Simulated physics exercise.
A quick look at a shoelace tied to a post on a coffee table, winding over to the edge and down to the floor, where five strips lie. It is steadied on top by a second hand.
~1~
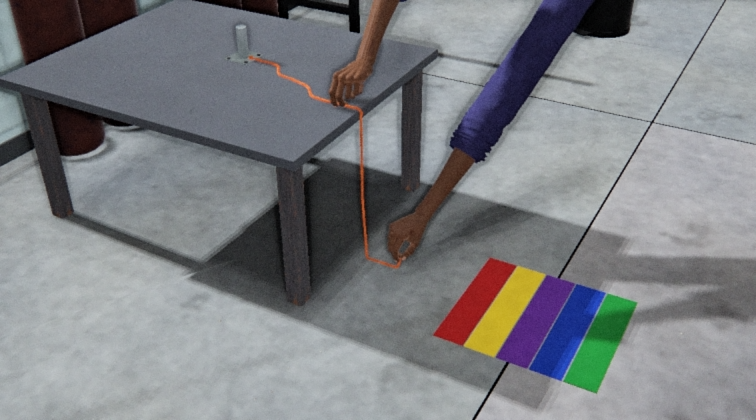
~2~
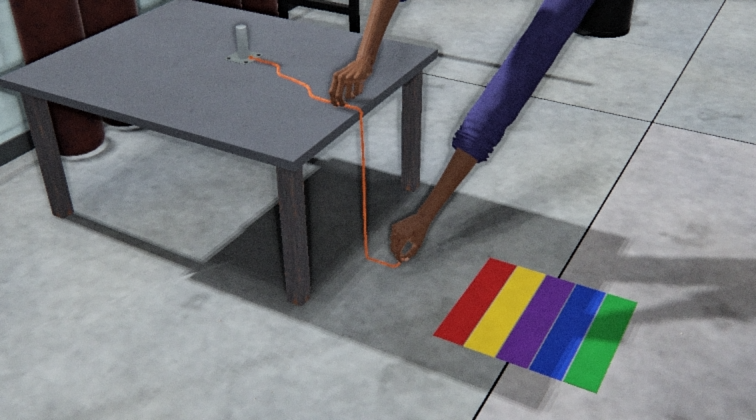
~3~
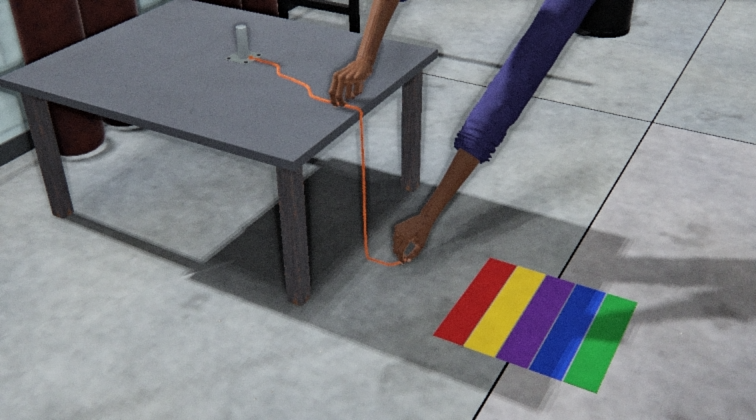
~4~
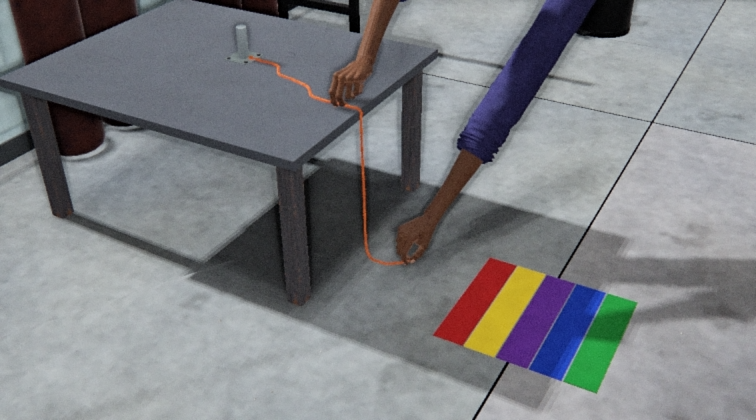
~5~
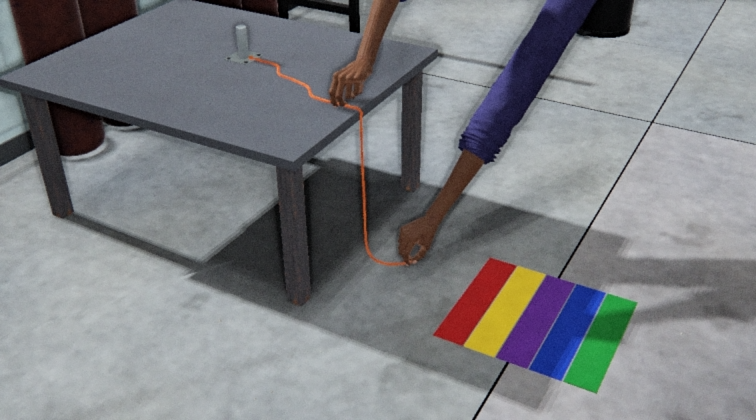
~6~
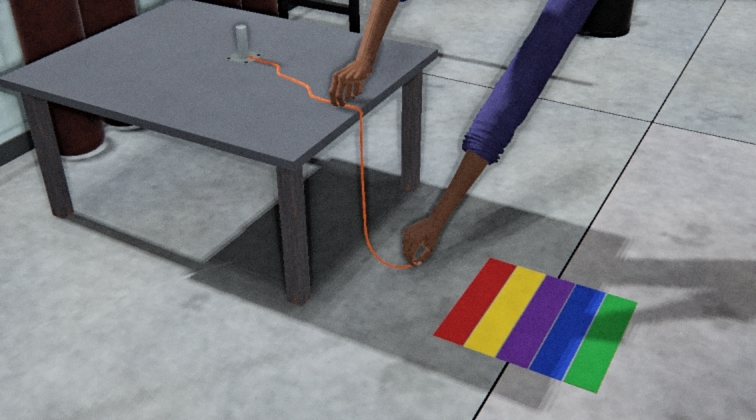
The clip opens on an orange shoelace tied to a post on a gray table, winding over the edge to the floor beside five colored strips. One hand rests at the table's edge while the other, low by the floor, draws the lace's end slightly right, toward the red strip.
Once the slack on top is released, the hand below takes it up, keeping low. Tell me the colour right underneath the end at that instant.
Right underneath is yellow.
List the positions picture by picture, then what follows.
In the first frame, end (400, 258); red (459, 325); yellow (489, 335); purple (521, 346); blue (554, 358); green (588, 370).
In the second frame, end (403, 259); shoelace through (272, 63) (298, 82) (334, 103) (362, 141) (364, 199) (366, 248).
In the third frame, end (406, 260).
In the fourth frame, end (409, 261); shoelace through (272, 63) (298, 82) (334, 103) (362, 141) (364, 199) (366, 248).
In the fifth frame, end (411, 262).
In the sixth frame, end (415, 263); shoelace through (272, 63) (298, 82) (334, 103) (361, 141) (364, 198) (371, 249).
Early on, end near (446, 273); short of the strips.
Midway, end near (488, 286); over red.
At the end of the slack, end near (513, 295); over yellow. It gets as far as the yellow strip.
